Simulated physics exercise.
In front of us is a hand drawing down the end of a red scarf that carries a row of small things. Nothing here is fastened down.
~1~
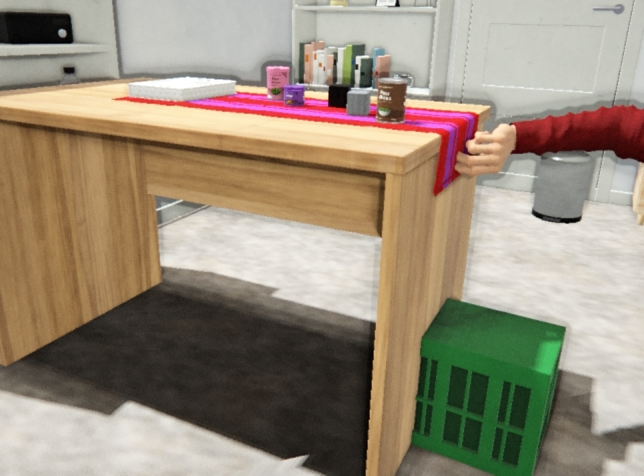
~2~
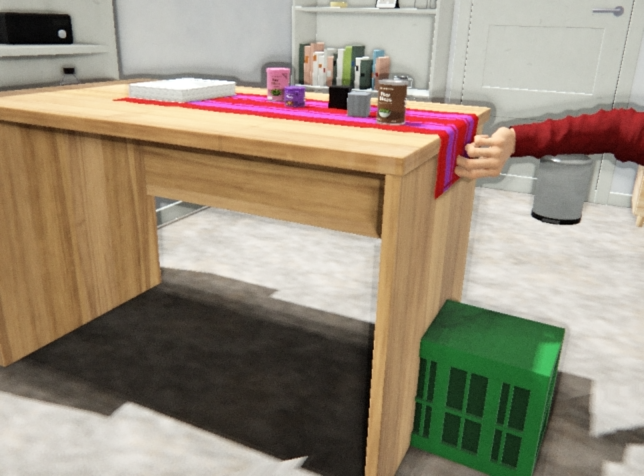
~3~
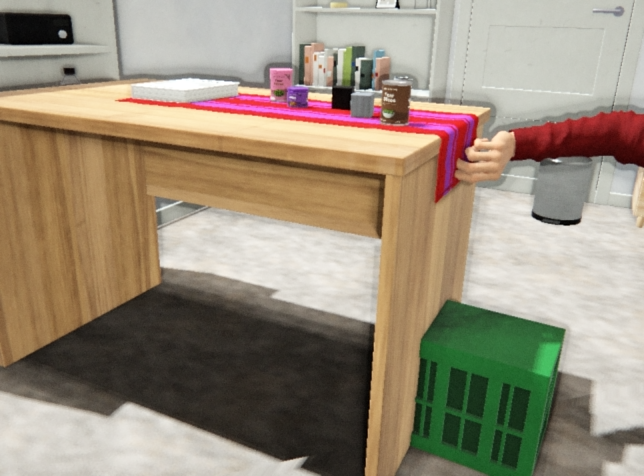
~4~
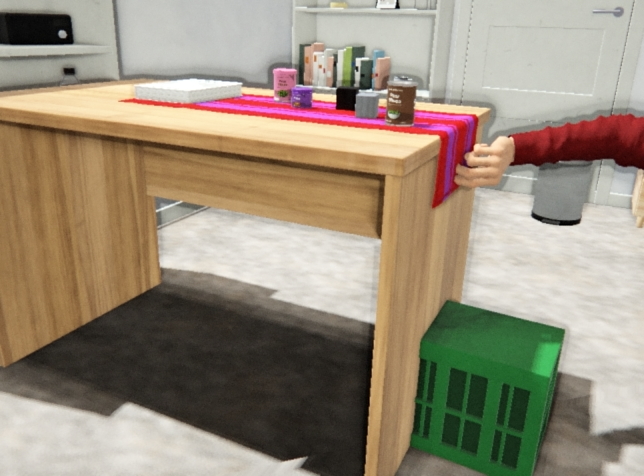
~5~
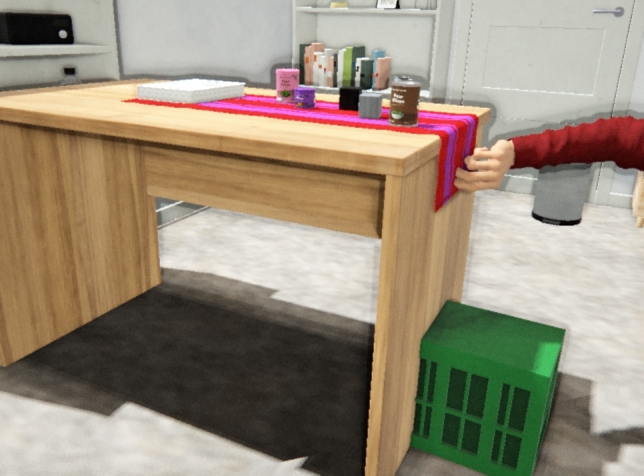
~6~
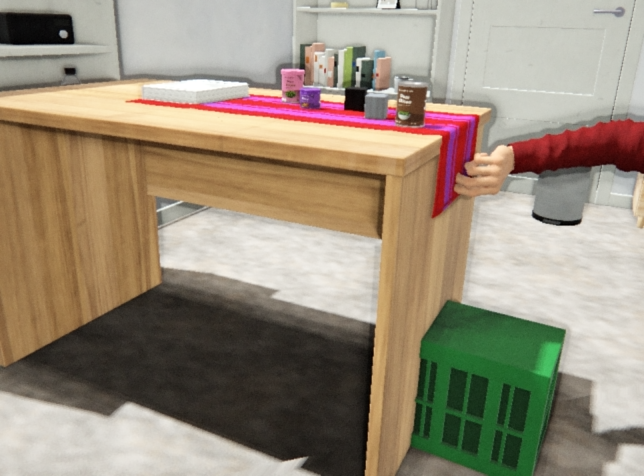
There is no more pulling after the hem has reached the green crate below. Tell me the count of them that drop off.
The count is three.
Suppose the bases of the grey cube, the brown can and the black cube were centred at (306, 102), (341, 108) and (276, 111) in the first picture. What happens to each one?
Grey cube: Still up. Brown can: Off. Black cube: Still up.
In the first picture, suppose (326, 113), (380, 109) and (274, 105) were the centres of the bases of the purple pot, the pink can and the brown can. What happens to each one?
My call: The purple pot takes a tumble; the pink can takes a tumble; the brown can hangs on.
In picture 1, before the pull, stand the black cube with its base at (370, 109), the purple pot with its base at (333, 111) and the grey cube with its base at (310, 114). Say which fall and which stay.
Black cube dropped, purple pot dropped, grey cube dropped.
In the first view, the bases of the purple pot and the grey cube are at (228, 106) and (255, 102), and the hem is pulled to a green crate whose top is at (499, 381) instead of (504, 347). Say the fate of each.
Observed: Purple pot remains seated; grey cube remains seated.
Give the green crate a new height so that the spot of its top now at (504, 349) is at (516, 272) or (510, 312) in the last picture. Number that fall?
The count comes out 1 and 2.
A little later, hem near (448, 282); brown can and grey cube gone.
Next, hem on the crate; brown can, grey cube and black cube gone.
When it is over, hem on the crate; brown can, grey cube and black cube gone. It carries off three.
